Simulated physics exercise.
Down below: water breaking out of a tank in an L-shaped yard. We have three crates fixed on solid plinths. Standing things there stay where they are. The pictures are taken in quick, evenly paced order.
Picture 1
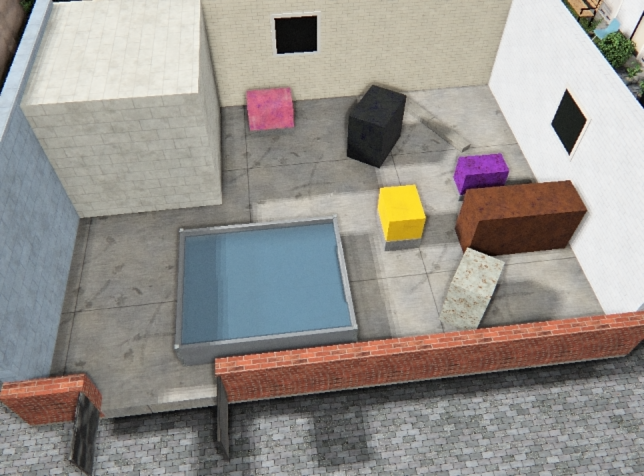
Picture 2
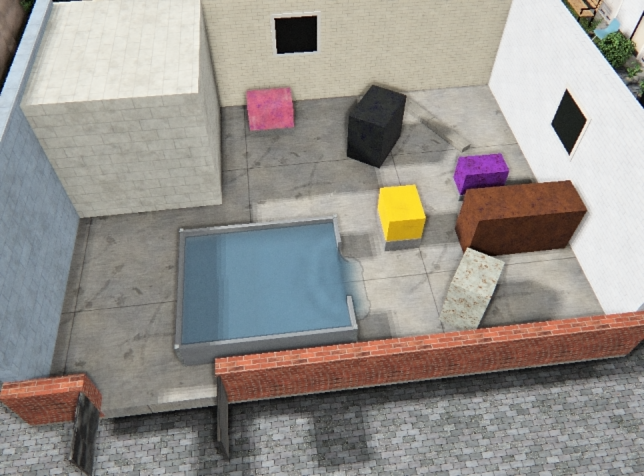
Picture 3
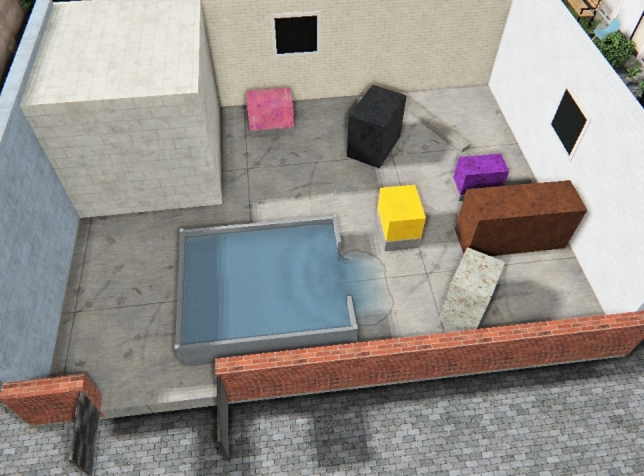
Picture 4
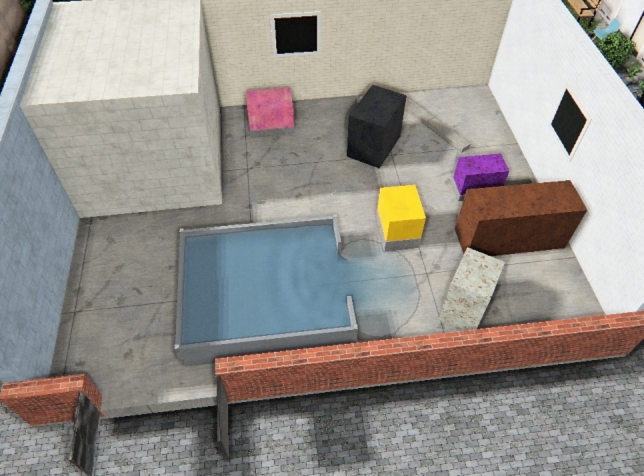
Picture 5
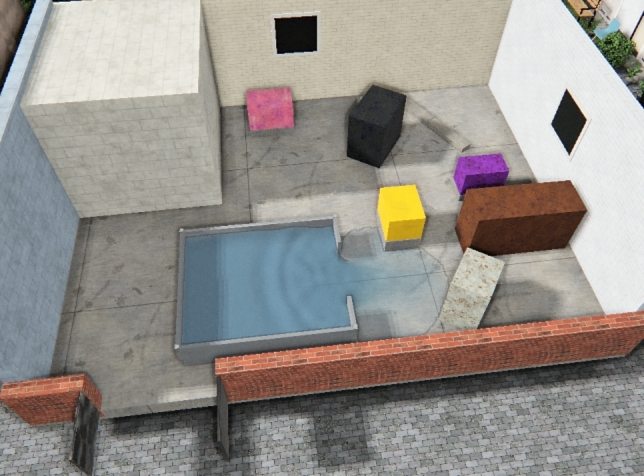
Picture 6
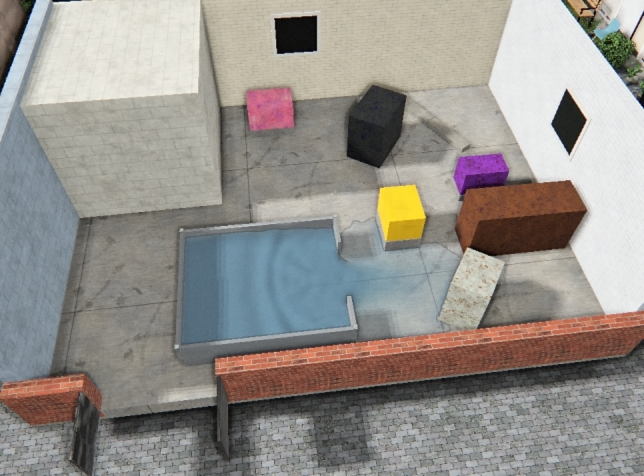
Water pours through a gap in the tank's right side and spreads across the grey yard.
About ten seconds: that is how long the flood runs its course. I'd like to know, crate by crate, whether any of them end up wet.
The pink crate comes out dry, the purple crate comes out dry, the yellow crate comes out dry.
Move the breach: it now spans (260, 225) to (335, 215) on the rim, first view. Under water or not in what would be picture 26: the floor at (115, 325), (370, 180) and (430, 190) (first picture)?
Point by point: Unwetted, drenched, drenched.
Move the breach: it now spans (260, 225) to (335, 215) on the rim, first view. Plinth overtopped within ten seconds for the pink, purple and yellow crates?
The pink crate is flooded, the purple crate is untouched and the yellow crate is untouched.
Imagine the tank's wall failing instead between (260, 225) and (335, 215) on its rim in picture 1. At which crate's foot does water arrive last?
That would be the purple crate.
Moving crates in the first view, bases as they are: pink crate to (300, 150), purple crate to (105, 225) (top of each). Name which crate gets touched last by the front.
Going by the pictures, it's the purple-painted one.
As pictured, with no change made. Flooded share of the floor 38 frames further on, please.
My guess is around 60 in a hundred.
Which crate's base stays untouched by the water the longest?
Last is the crate marked pink.
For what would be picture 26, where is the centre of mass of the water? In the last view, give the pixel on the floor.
Close to pixel (346, 283).
A moment on, water covers 15 % of the floor; the pink crate not reached, the purple crate not reached, the yellow crate water round its plinth.
Next, water covers 25 % of the floor; the pink crate not reached, the purple crate water round its plinth, the yellow crate water round its plinth.
Then, water covers 40 % of the floor; the pink crate water round its plinth, the purple crate water round its plinth, the yellow crate water round its plinth.
Later, water covers 60 % of the floor; the pink crate water round its plinth, the purple crate water round its plinth, the yellow crate water round its plinth.
In the end, water covers 80 % of the floor; the pink crate stayed above the water, the purple crate stayed above the water, the yellow crate stayed above the water.
